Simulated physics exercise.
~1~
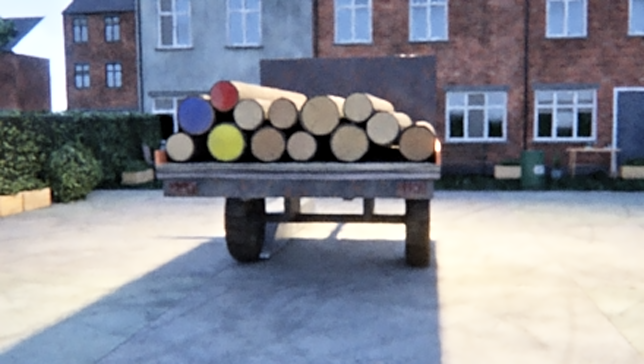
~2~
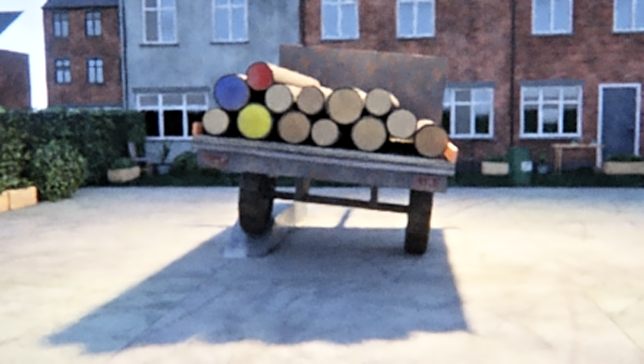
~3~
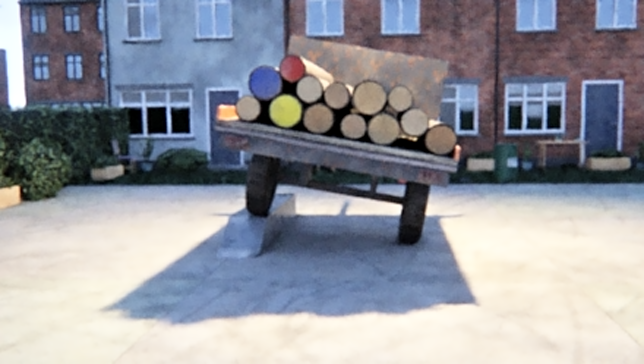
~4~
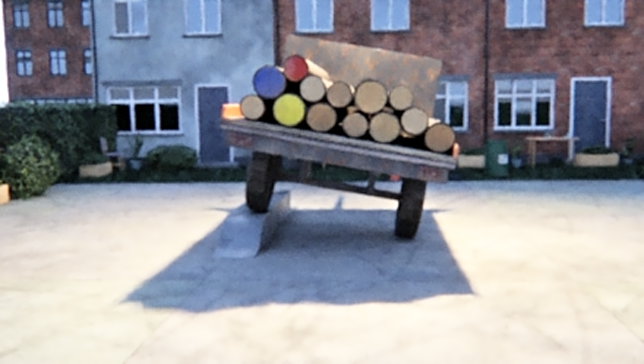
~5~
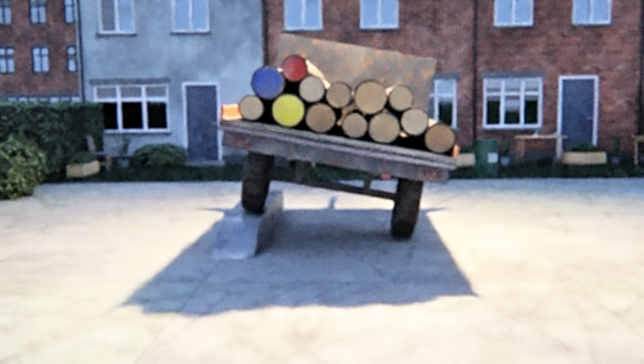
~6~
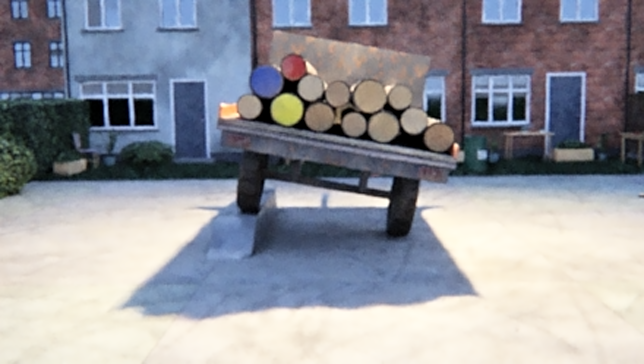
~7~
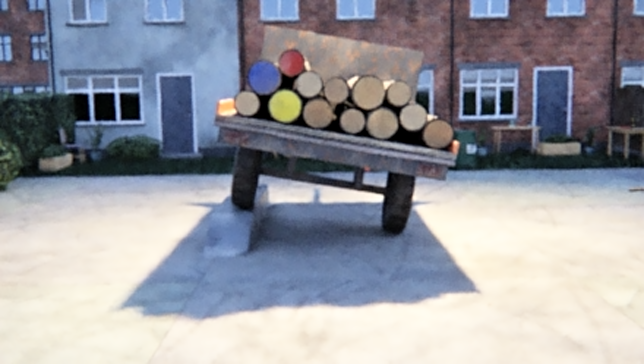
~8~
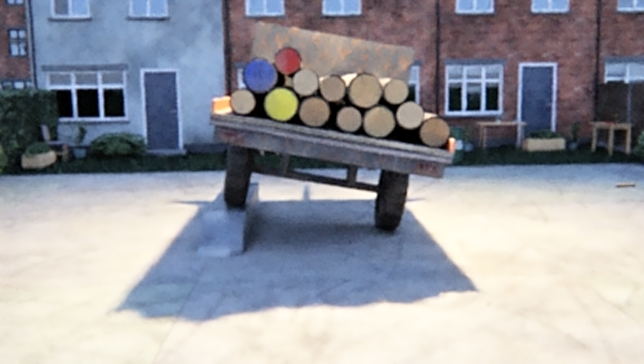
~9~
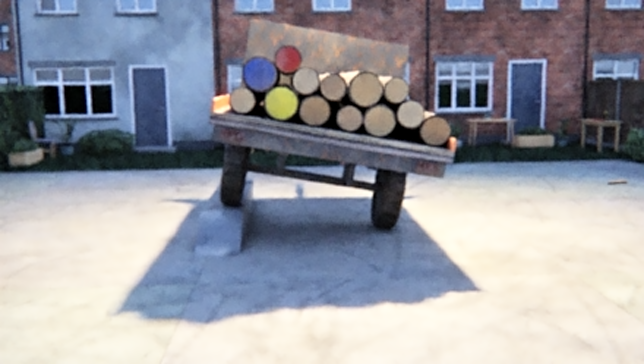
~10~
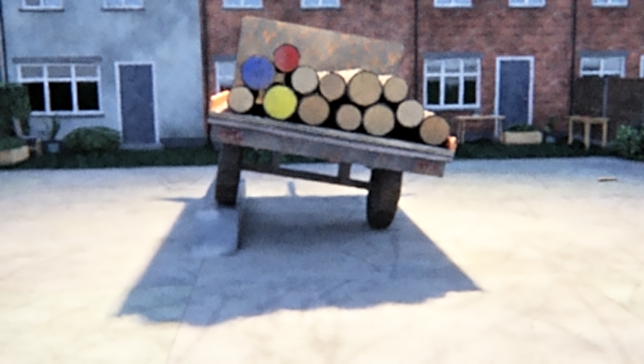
In a paved yard before a hedge and a row of brick and grey houses, a flat trailer is seen from behind. It carries a stacked load of round timber poles, mostly pale-ended, with a blue one and a red one resting up on others at the left and a yellow one low on the deck. The trailer moves forward and its left wheel climbs a concrete ramp, tipping the deck down to the right. It halts there, tilted, while the view drifts slowly sideways. The poles hold their places, and yellow, red and blue all remain aboard.
